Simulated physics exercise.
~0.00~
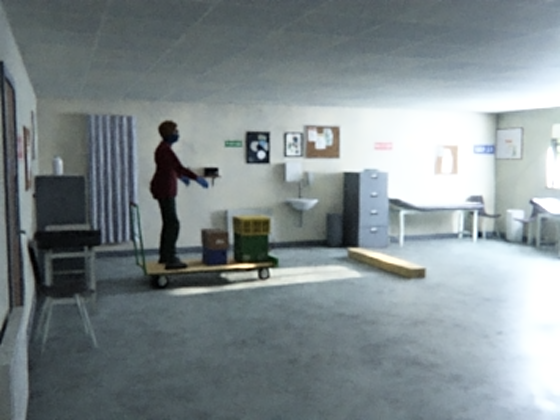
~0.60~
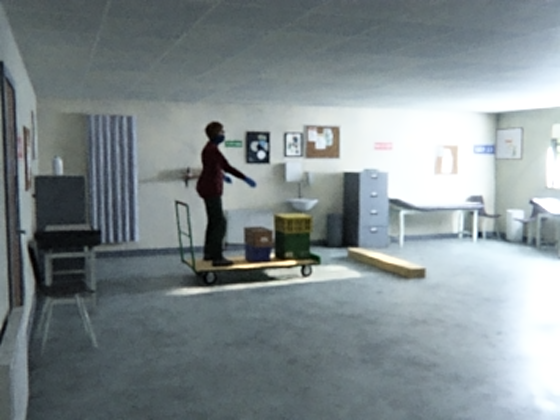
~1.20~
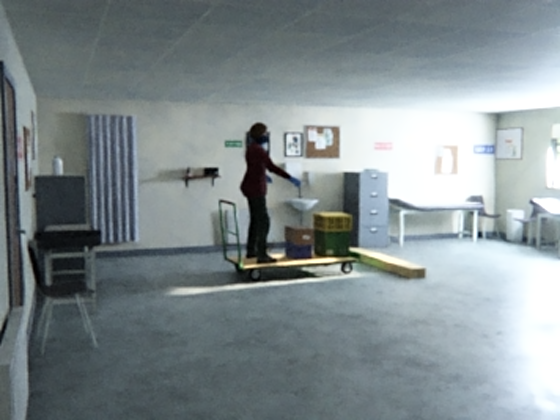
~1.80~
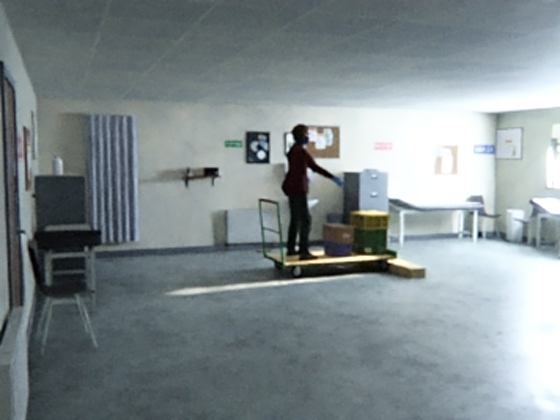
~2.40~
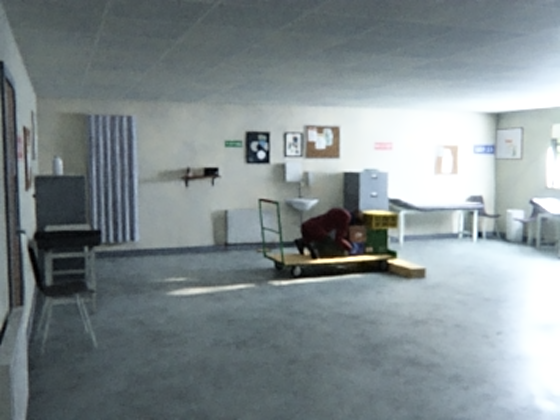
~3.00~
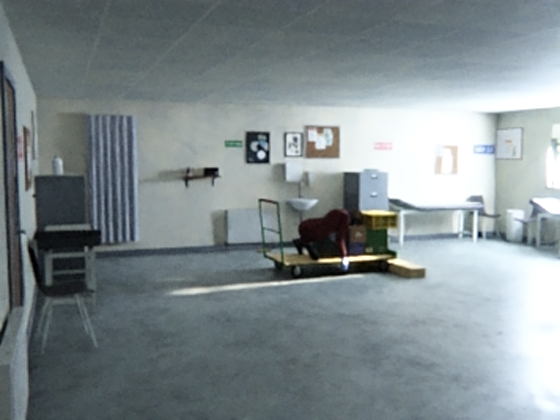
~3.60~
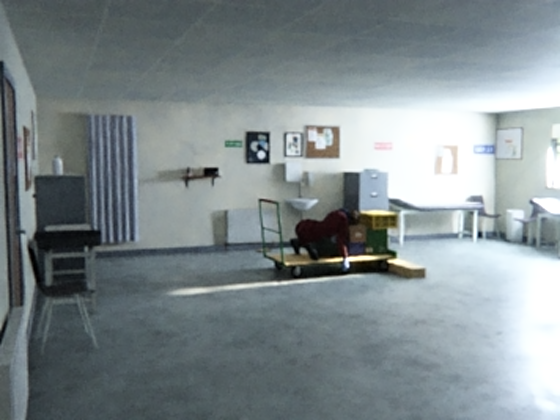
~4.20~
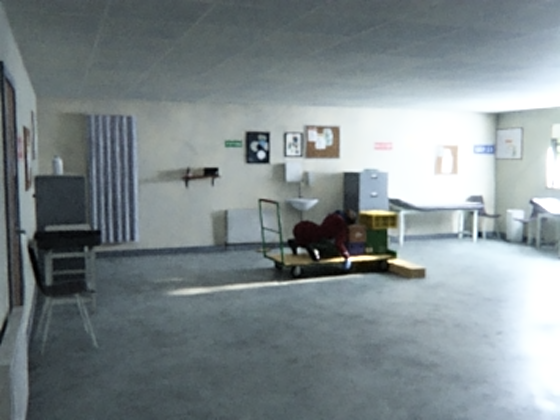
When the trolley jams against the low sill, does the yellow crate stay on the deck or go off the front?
The yellow crate stays on the deck, resting upright near the front end behind the sill.
